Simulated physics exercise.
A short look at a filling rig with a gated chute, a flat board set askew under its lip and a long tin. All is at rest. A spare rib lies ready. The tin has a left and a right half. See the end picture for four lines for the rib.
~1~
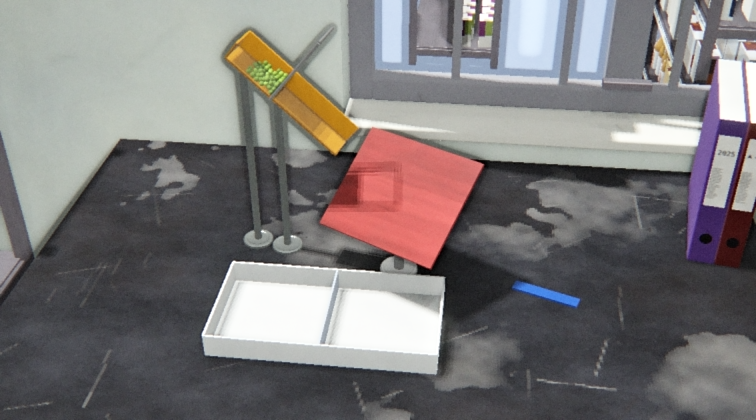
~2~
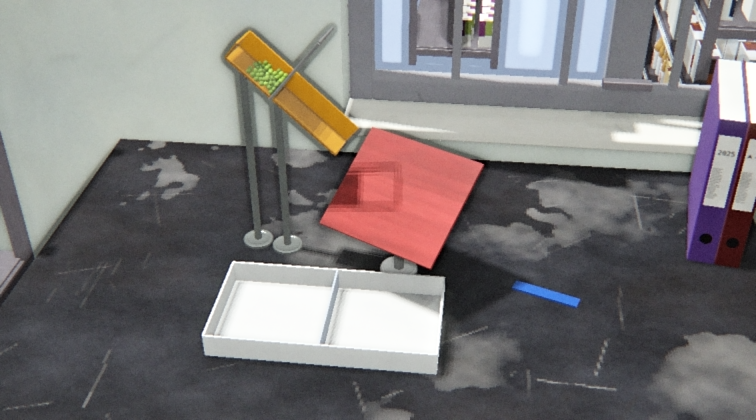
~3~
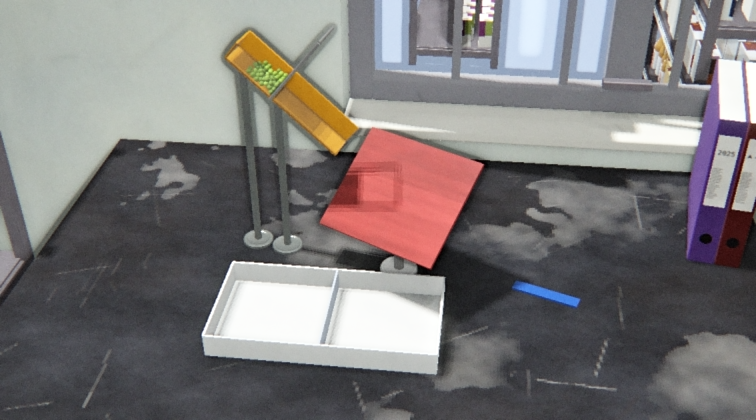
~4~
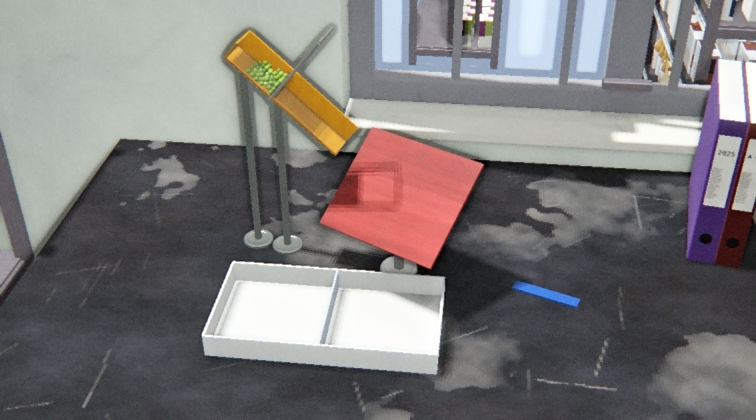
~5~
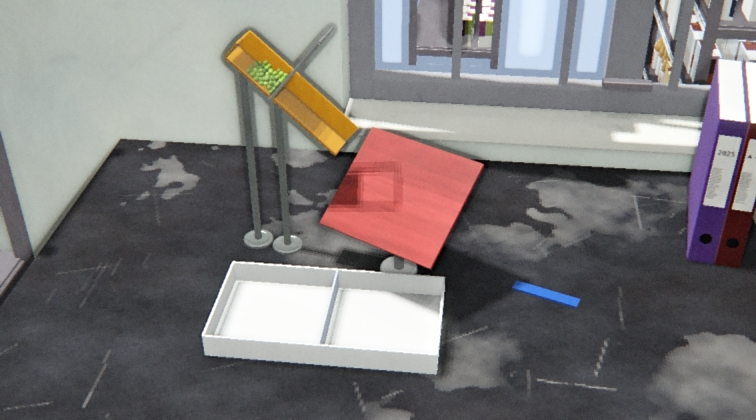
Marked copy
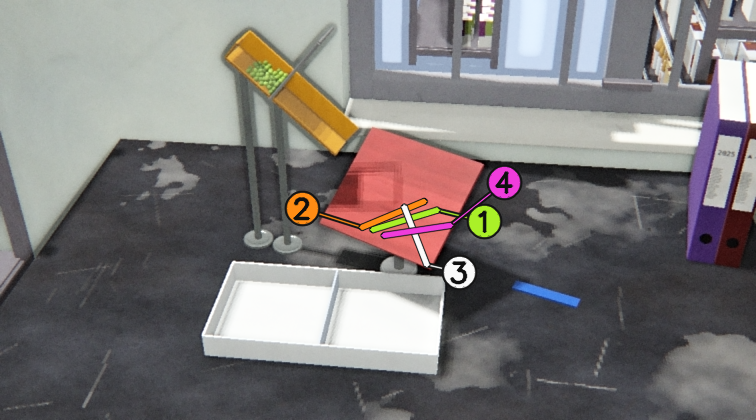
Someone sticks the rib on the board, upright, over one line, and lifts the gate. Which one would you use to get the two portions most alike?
It is 1.
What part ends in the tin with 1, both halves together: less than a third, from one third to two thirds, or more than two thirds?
It is more than two thirds.
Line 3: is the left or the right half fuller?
Right.
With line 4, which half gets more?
The right half.
On the marked copy, line 1 from (437, 210) to (372, 229); line 2 from (424, 201) to (362, 227); line 3 from (404, 207) to (426, 264); line 4 from (450, 225) to (384, 235).
If 1 is chosen, of what is caught, close to half in the left half, close to half in the right.
If 2 is chosen, of what is caught, all but a few in the left half, a small share in the right.
If 3 is chosen, of what is caught, a small share in the left half, all but a few in the right.
If 4 is chosen, of what is caught, a small share in the left half, the bulk in the right.
